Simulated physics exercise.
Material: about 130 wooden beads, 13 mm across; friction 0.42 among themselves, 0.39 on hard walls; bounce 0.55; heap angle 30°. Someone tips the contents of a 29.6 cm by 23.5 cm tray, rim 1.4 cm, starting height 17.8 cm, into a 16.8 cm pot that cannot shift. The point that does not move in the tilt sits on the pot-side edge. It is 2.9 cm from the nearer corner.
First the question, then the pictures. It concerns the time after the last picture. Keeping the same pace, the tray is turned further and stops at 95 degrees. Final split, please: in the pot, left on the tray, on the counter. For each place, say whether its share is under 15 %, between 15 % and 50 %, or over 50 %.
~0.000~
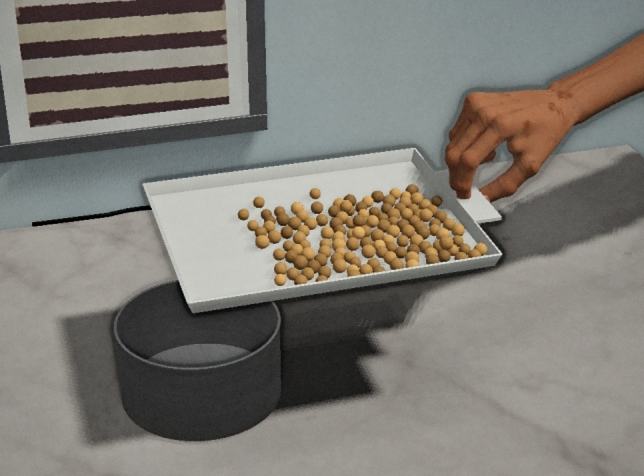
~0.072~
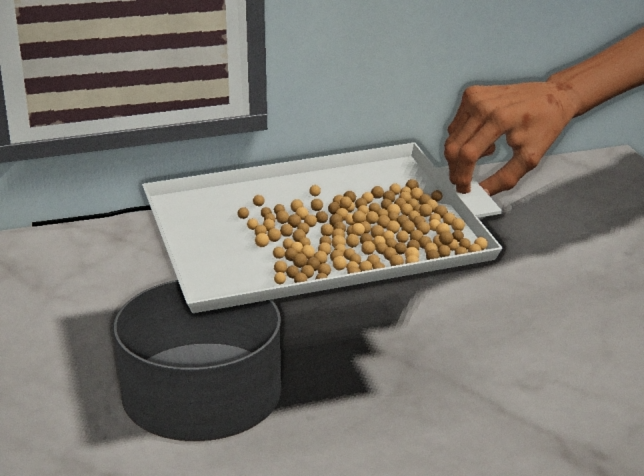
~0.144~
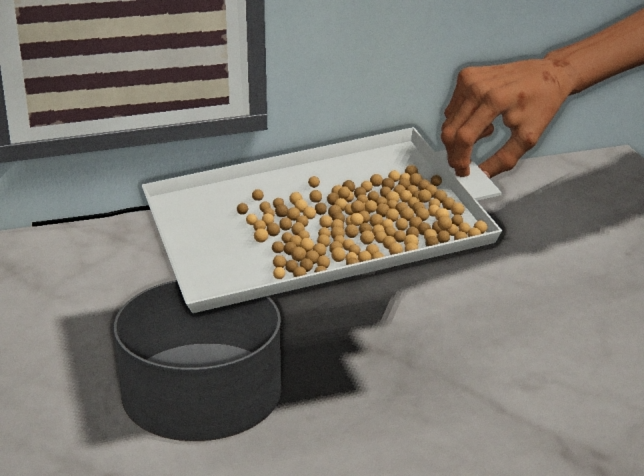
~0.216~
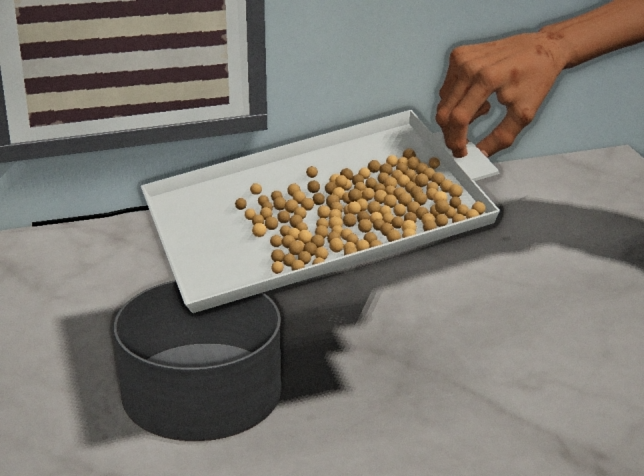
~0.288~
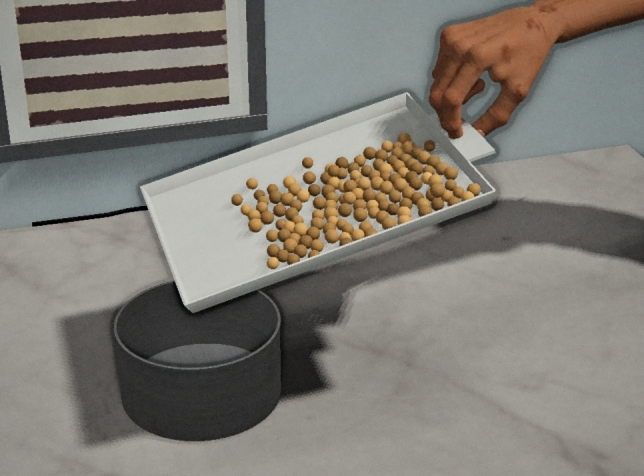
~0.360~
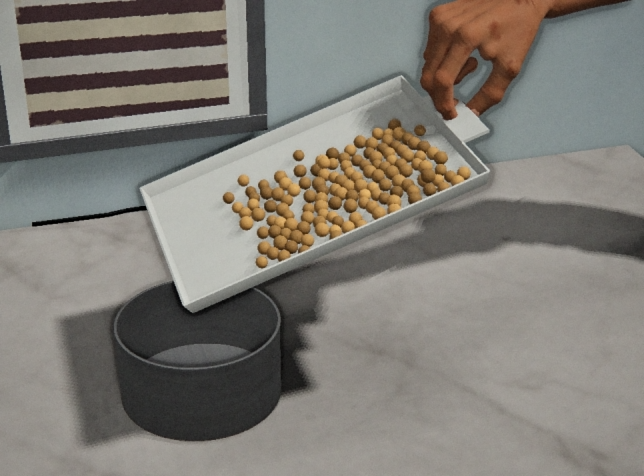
Pot: Between 15 % and 50 %; tray: Under 15 %; counter: Over 50 %.
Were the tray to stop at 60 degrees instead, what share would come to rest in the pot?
Then about 10 per cent.
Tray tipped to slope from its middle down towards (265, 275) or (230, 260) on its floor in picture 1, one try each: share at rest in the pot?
First try: Around 0 percent; second try: Around 0 percent.
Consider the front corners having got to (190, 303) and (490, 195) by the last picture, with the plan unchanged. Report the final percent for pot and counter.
That works out as pot 5 and counter 95.
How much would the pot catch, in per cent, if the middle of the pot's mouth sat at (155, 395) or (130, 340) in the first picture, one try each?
45 and 70 %.
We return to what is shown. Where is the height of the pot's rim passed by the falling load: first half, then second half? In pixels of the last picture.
Roughly (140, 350) to start, and after that (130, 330).
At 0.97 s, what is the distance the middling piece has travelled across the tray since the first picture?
Roughly 20 cm.
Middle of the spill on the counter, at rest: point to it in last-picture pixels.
I'd put it near (77, 439).
After 0.97 s, tilt 54 degrees; the tray holds 70 %, the pot 5 %.
Then, at 1.38 s, tilt 78 degrees; the tray holds 60 %, the pot 10 %.
After 1.87 s, tilt 95 degrees; the tray holds 0 %, the pot 35 %.
At rest (2.7 s), pot 35 %, tray 0 %, counter 65 %.
